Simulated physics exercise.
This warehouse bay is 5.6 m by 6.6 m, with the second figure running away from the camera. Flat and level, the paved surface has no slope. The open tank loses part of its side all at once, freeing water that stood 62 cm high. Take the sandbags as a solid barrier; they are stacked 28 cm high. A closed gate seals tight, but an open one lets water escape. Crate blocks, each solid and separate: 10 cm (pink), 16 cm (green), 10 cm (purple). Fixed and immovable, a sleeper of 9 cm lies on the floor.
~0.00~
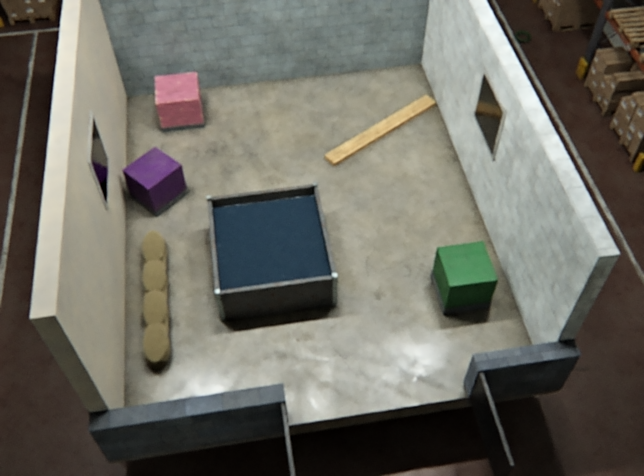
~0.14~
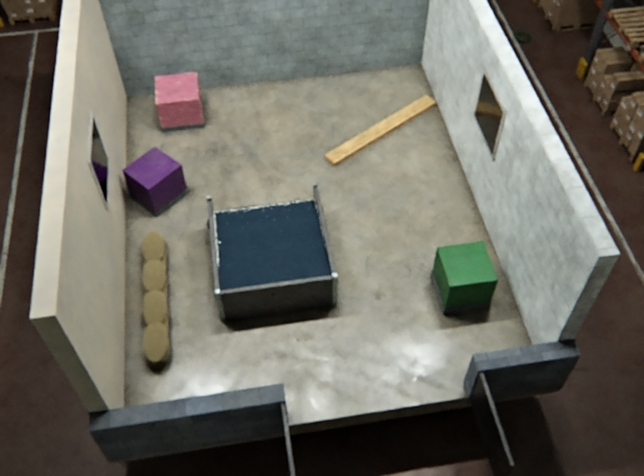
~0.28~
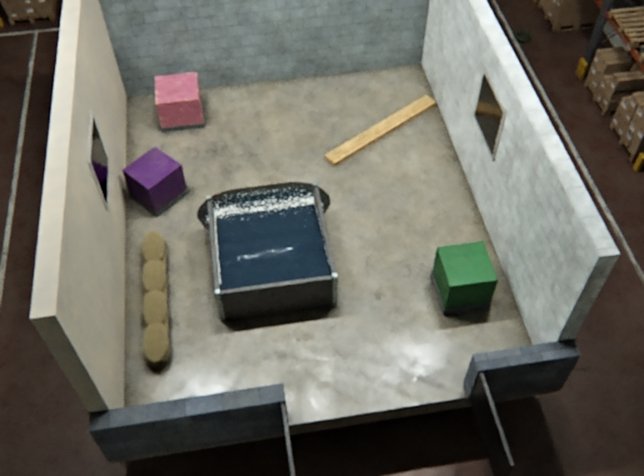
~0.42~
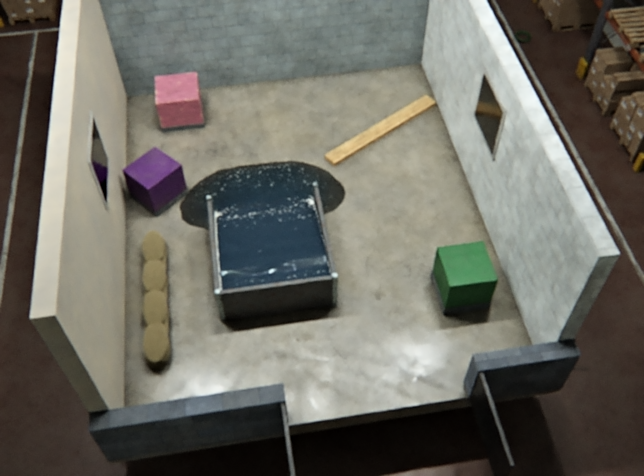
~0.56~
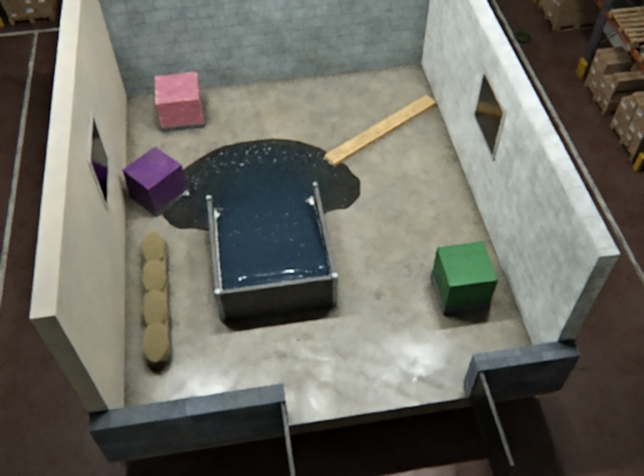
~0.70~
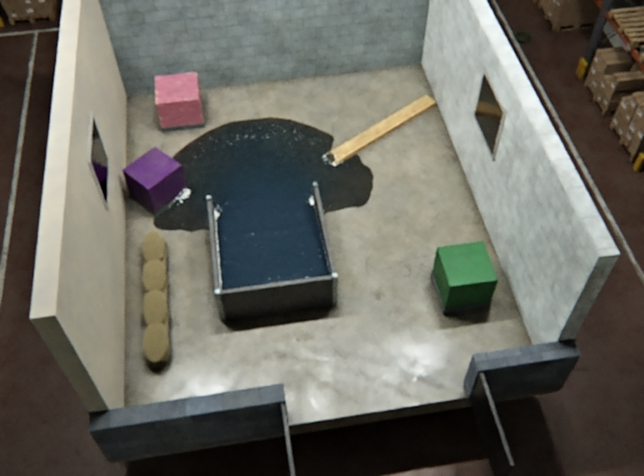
In a walled warehouse bay, the back side of an open tank gave way and dark water poured out, fanning across the floor until it reached the purple crate and the wooden plank.
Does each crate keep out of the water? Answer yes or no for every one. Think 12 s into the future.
Pink crate: No, the water touches it. Green crate: Yes, it keeps out of it. Purple crate: No, the water touches it.
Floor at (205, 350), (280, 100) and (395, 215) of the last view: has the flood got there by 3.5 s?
Going through the three points: Not yet touched, then awash, then not yet touched.
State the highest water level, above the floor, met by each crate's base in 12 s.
Topping out, pink sees 25, green sees 8 and purple sees 22, all in cm.
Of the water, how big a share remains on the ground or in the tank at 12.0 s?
About 96 per cent.
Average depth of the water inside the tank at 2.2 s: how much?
Mean depth: About 16 cm.
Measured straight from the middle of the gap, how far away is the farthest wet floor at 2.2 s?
Roughly 4.6 metres out.
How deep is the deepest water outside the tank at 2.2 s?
28 cm or so.
After 1.4 s water covers 30 % of the floor and is deepest (28 cm) near (206, 91); pink plinth reached, green plinth not reached, purple plinth reached.
After 2.2 s water covers 40 % of the floor and is deepest (28 cm) near (127, 107); pink plinth reached, green plinth not reached, purple plinth reached.
After 3.5 s water covers 45 % of the floor and is deepest (23 cm) near (435, 98); pink plinth reached, green plinth not reached, purple plinth reached.
After 7.0 s water covers 80 % of the floor and is deepest (13 cm) near (283, 83); pink plinth reached, green plinth reached, purple plinth reached.
After 12.0 s water covers 95 % of the floor and is deepest (8 cm) near (127, 171); highest at the pink plinth 25 cm, highest at the green plinth 8 cm, highest at the purple plinth 22 cm.
